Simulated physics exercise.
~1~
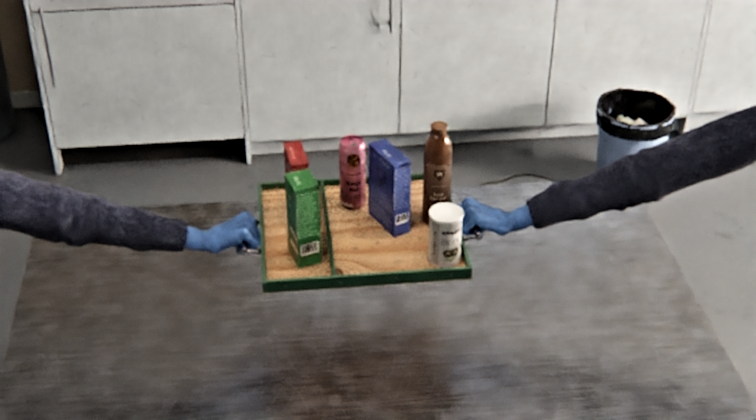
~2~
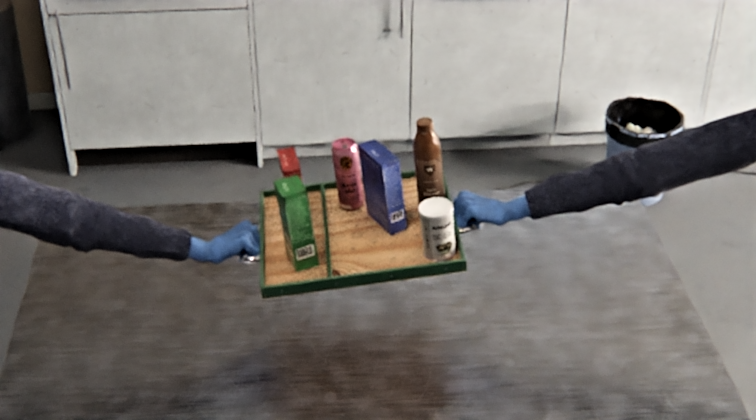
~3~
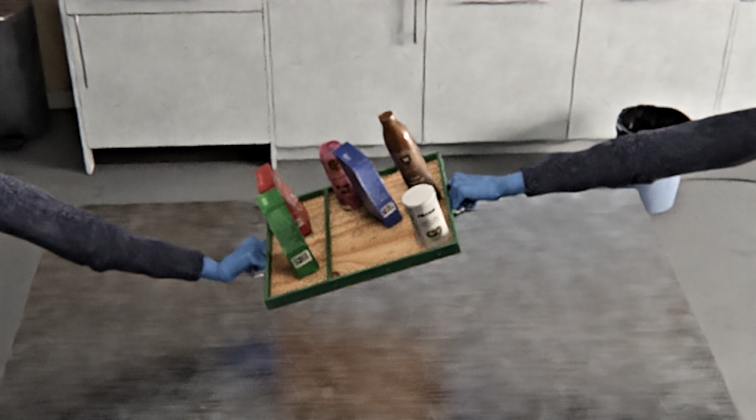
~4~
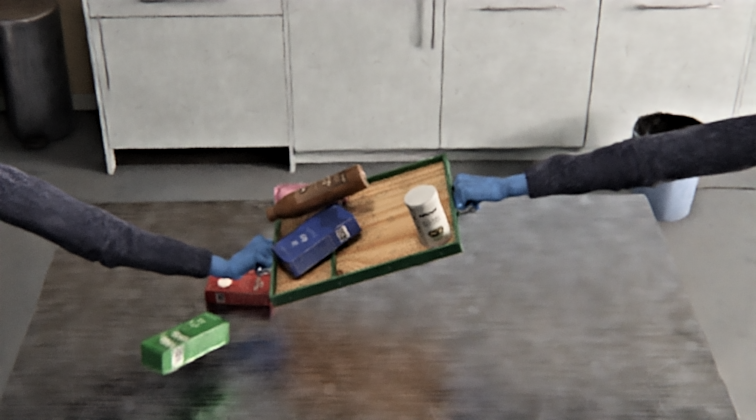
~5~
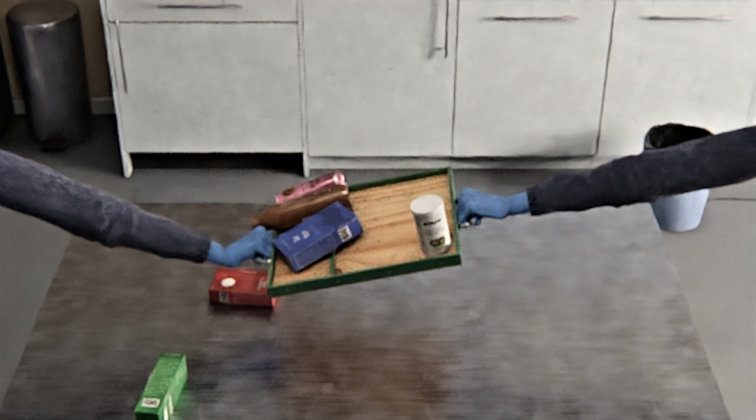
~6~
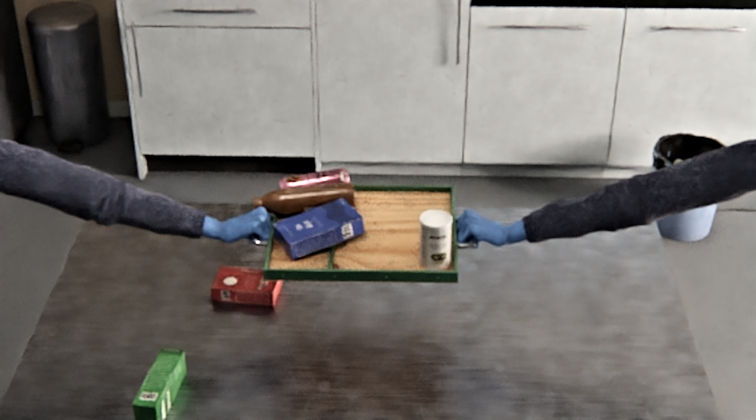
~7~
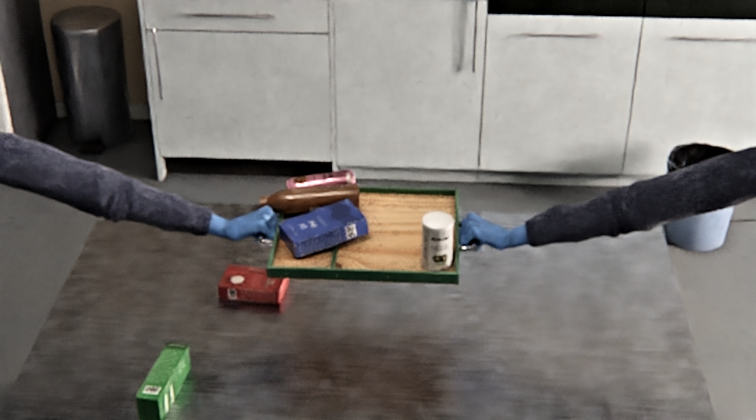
In a kitchen, gloved hands tipping a tray left, green and red cartons falling off, others toppling, white tin standing as it levels.
